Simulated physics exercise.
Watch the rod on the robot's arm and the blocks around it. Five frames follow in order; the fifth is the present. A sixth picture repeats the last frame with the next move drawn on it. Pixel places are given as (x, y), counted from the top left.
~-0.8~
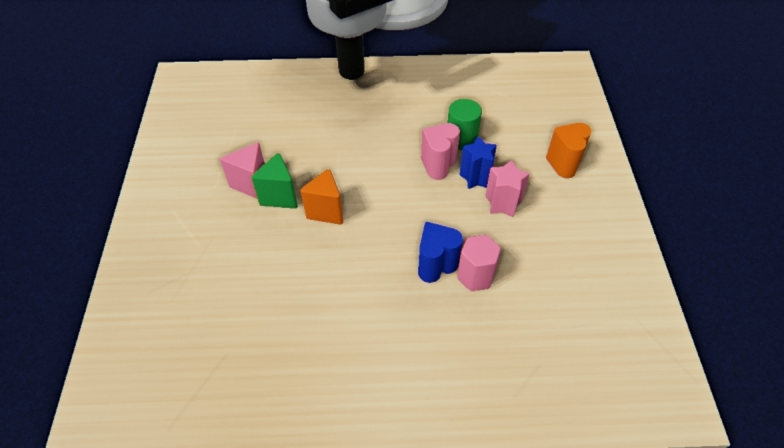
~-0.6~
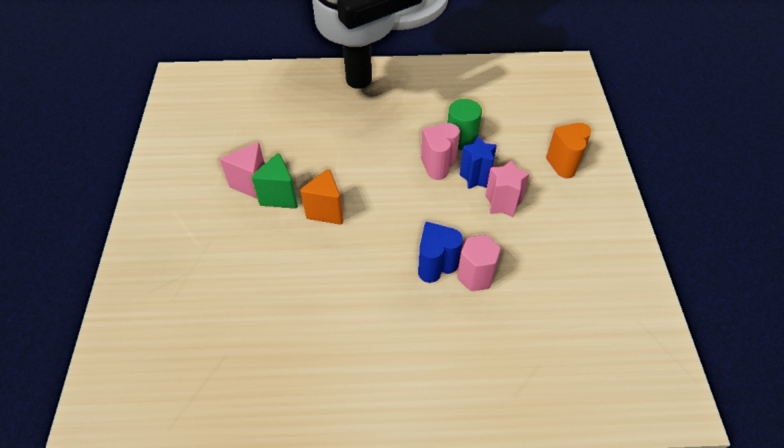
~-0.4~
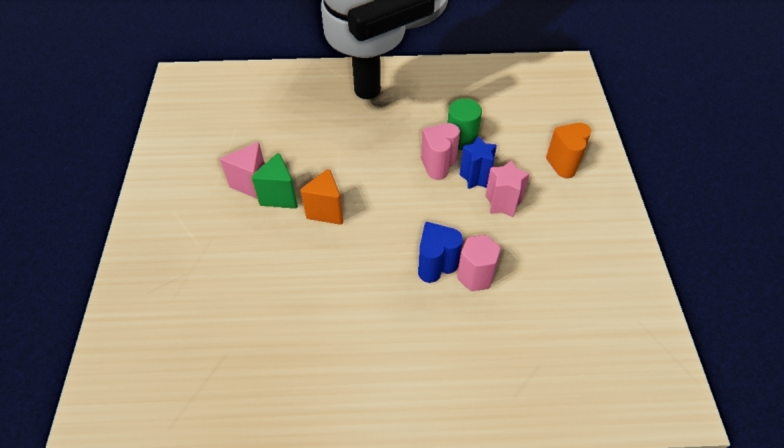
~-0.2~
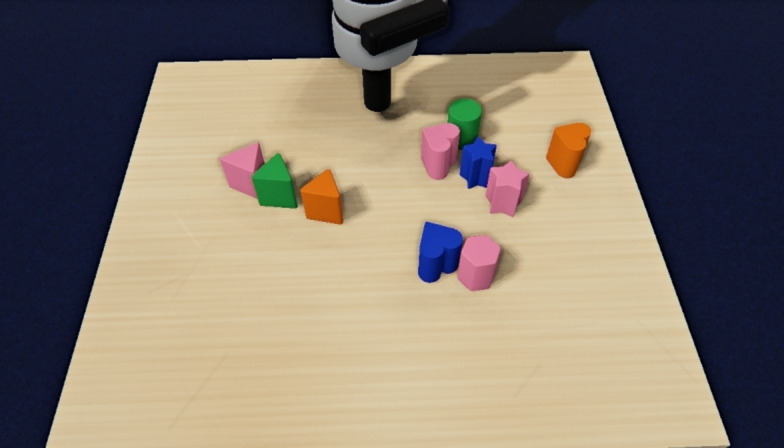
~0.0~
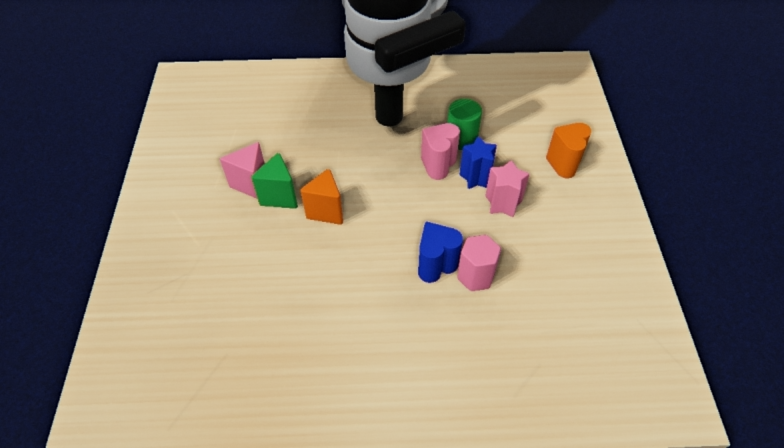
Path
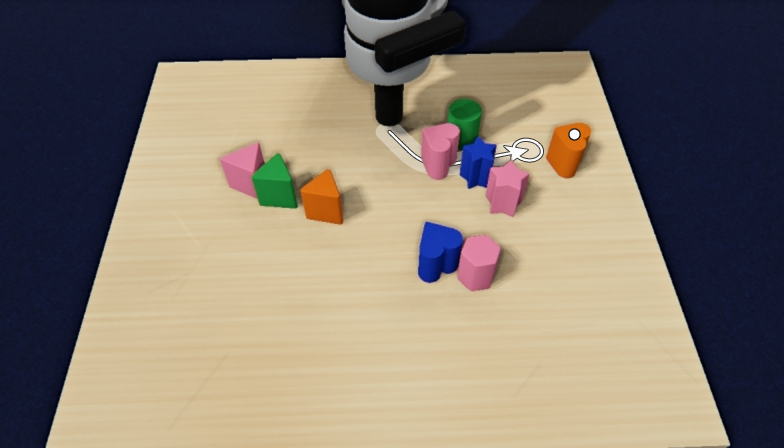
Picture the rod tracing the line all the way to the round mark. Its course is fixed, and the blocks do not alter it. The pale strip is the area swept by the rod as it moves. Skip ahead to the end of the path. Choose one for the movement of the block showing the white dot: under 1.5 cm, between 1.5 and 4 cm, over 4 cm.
The answer is under 1.5 cm.
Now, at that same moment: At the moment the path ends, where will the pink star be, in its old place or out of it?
At the end of the path, the pink star has moved off its old spot.
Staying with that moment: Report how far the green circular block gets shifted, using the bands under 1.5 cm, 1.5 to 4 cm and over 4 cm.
Within 1.5 cm.
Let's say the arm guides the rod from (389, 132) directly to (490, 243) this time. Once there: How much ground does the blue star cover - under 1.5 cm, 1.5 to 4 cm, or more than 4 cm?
That block covers between 1.5 and 4 cm.
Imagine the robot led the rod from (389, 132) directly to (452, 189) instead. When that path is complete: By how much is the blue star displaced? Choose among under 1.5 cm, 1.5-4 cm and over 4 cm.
Travel: 1.5-4 cm.
Path on the board, from (389, 132) by way of (424, 161) and (477, 160) to (528, 150); the dot is on the orange heart.
The first path, step by step. One third of the way, rod (426, 148); pink heart (459, 143); blue star (486, 149).
Two thirds of the way, rod (481, 146); pink heart (494, 152); blue star (522, 156), turned 15° anticlockwise; pink star (520, 179), turned 25° clockwise.
At the end, rod (531, 137); pink heart (495, 152); green circular block in place; blue star (524, 156), turned 15° anticlockwise; pink star (521, 180), turned 30° clockwise; orange heart in place.
